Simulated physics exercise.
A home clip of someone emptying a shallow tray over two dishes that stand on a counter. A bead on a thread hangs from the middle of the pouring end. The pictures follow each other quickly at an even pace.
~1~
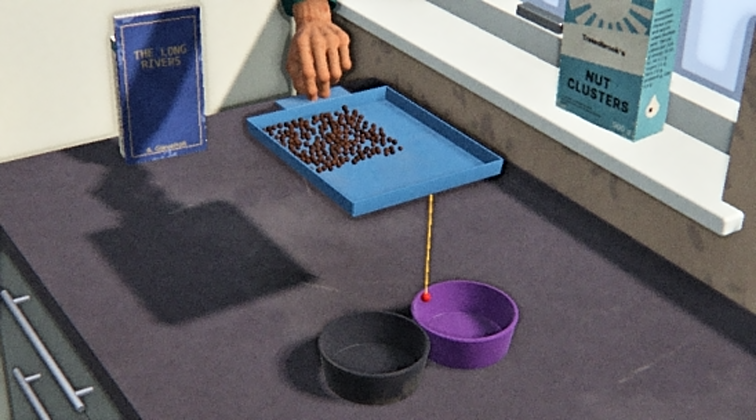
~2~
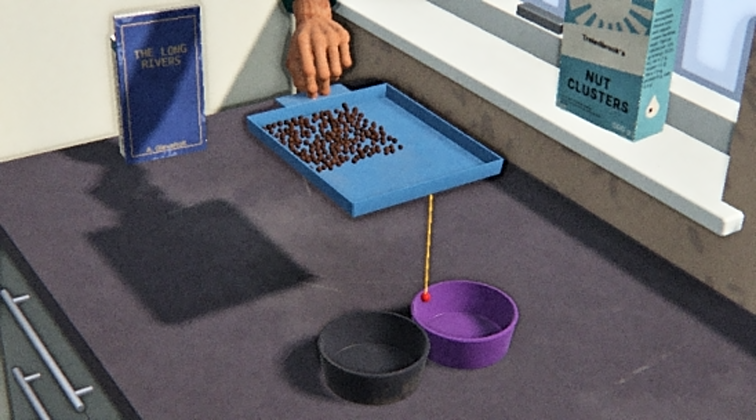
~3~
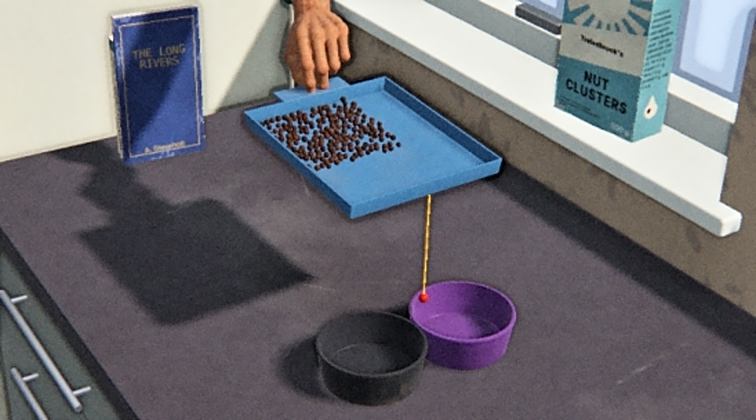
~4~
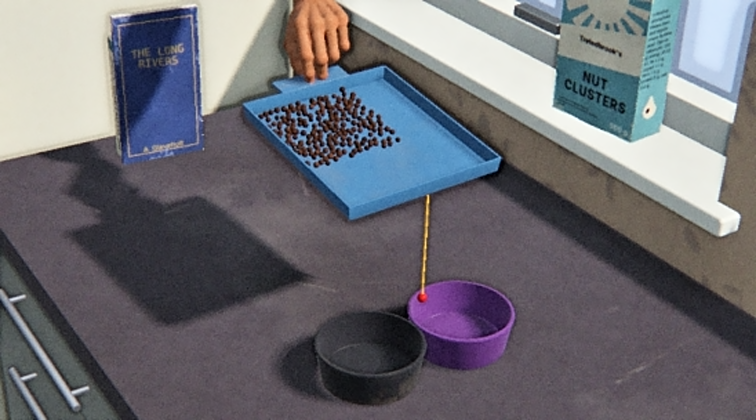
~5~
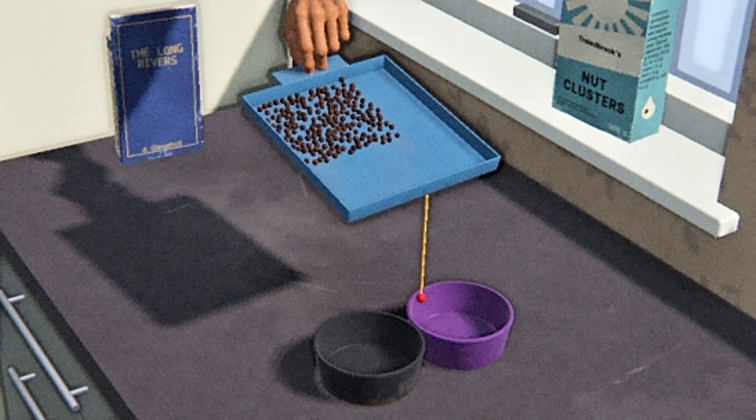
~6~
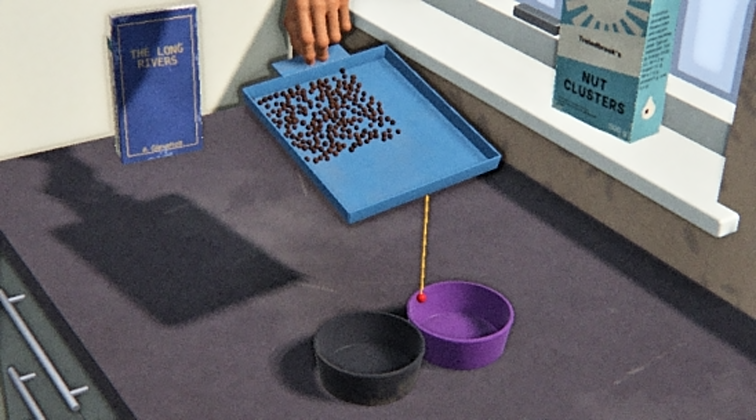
On a dark counter, a hand gradually tilting a blue tray of small brown berries above a black dish and a purple dish.
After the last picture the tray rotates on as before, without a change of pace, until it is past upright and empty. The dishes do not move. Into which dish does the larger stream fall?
More goes to the left dish.
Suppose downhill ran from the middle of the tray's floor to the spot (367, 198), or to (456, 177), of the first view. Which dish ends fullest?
One: The dish on the left. Two: Right.
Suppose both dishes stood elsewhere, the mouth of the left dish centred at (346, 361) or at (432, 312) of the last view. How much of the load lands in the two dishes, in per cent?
Roughly 70 per cent, and 0 per cent.
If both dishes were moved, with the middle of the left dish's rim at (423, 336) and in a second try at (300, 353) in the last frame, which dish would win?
The first try: The left dish. The second: The right dish.
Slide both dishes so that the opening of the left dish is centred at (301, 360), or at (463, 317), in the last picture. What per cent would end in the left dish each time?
Roughly 20 per cent, and 0 per cent.
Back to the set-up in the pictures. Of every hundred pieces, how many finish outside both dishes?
Some 0 per cent.
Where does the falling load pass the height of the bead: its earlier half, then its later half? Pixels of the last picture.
First near (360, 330), later near (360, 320).
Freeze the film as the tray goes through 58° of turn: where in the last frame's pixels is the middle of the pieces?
Roughly at (362, 196).
Just after the last frame, tray tipped steeply; almost all on the tray; just a few in the left dish; just a few outside both; just a few in the air.
A moment on, tray tipped right over; the larger part on the tray; about a tenth in the left dish; just a few outside both; about a tenth in the air.
Further on, tray tipped past a quarter turn; almost all in the left dish; about a tenth outside both.
When it is over, tray tipped past a quarter turn; almost all in the left dish; not one in the right dish; about a tenth outside both.
